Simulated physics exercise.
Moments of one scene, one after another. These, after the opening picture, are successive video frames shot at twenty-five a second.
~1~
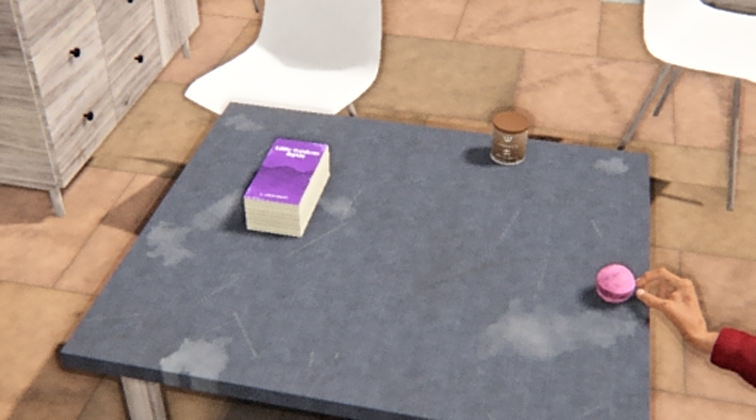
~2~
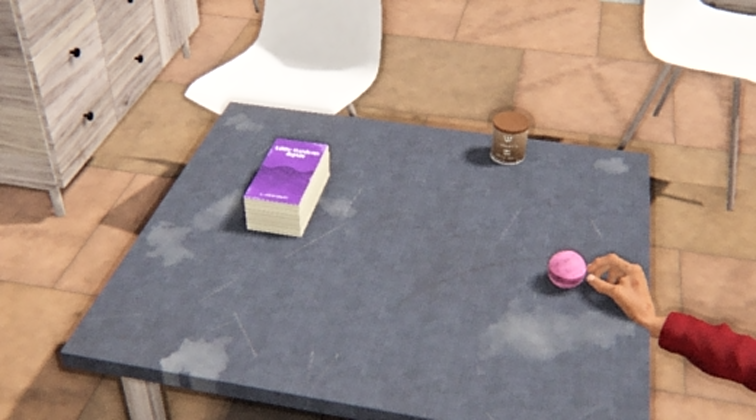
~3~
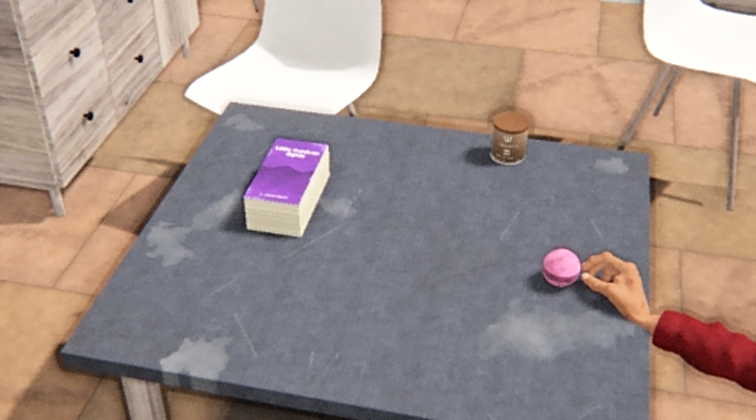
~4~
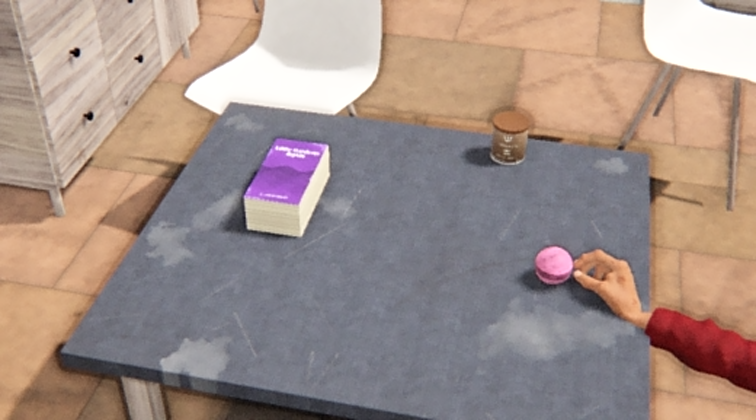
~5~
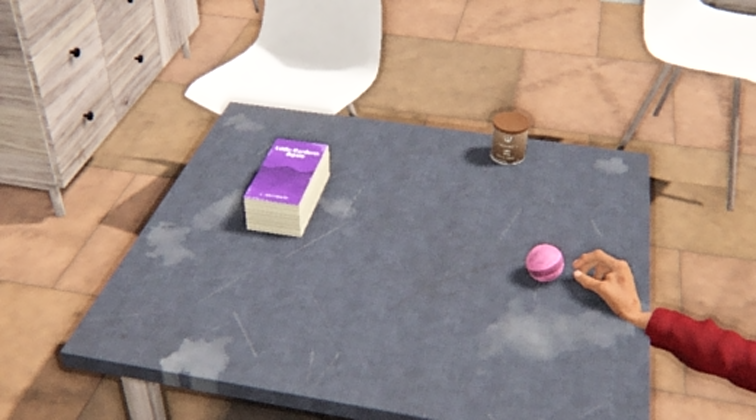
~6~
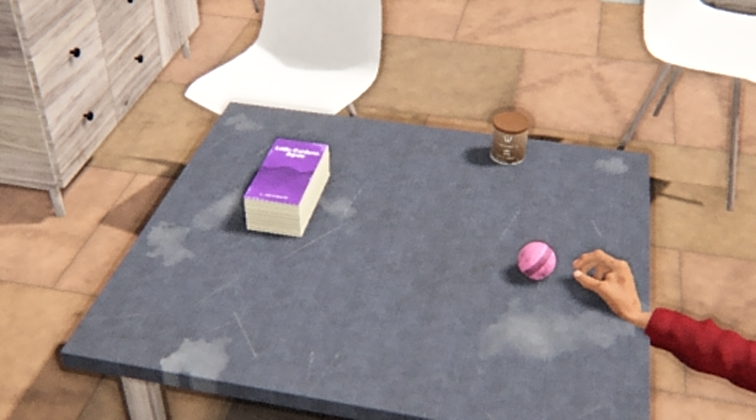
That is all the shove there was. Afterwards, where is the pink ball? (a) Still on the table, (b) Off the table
Still on the table (a).
Then, 0.10 s later than the last frame, pink ball moved about its own width near (518, 255).
Then, 0.30 s later than the last frame, pink ball moved well along near (487, 246).
Then, 0.50 s later than the last frame, pink ball moved well along near (463, 239).
Then, 0.90 s later than the last frame, pink ball moved well along near (441, 233).
When it is over, moved from the start, pink ball. End places, in pixels of the last picture, pink ball near (440, 232).
